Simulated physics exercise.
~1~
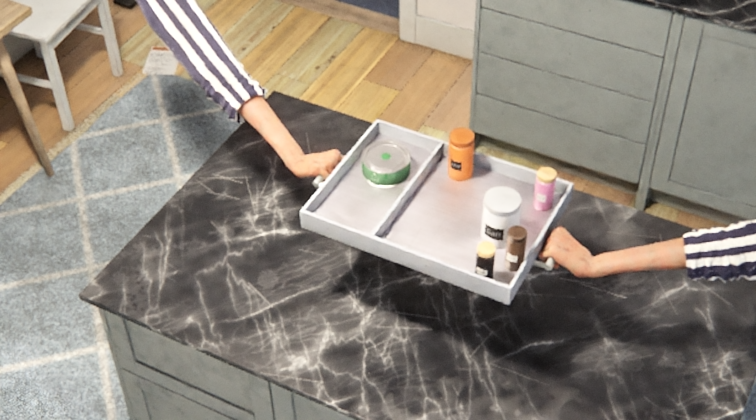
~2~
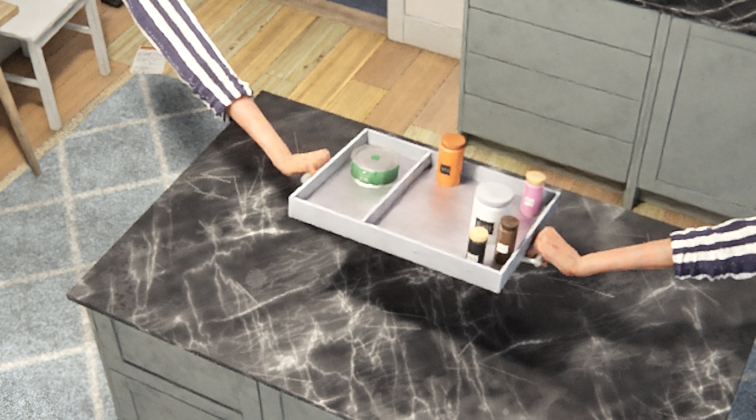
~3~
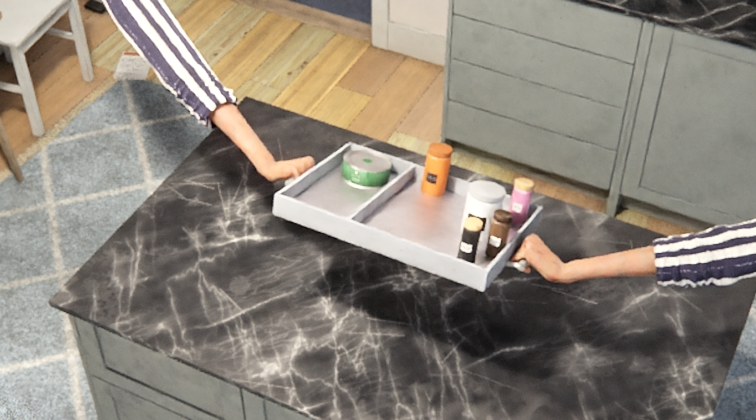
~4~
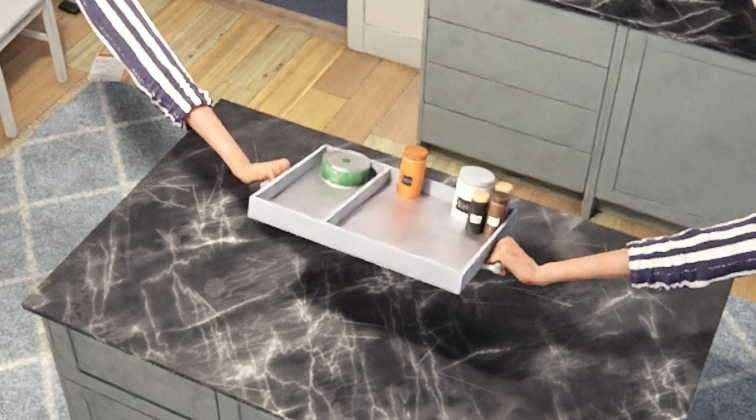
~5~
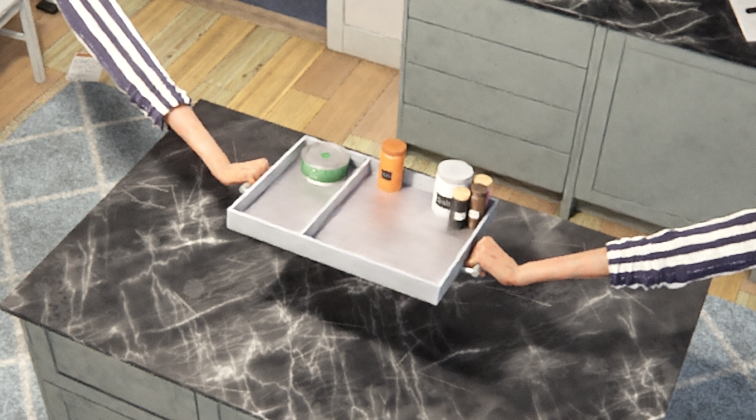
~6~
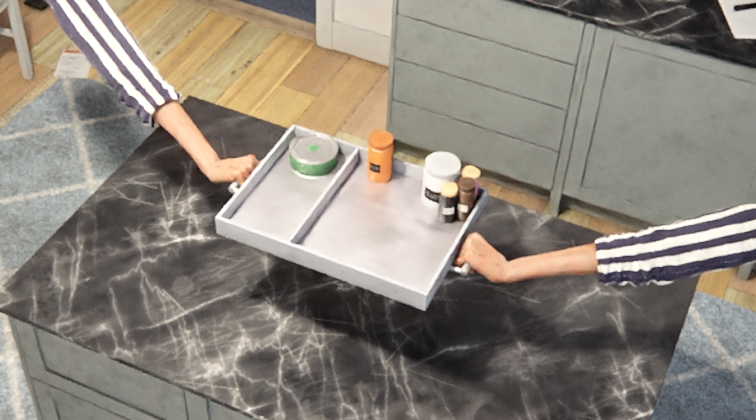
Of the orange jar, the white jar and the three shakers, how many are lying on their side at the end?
None of them are lying on their side. The two jars and the three shakers all stay standing after the tray comes back level.
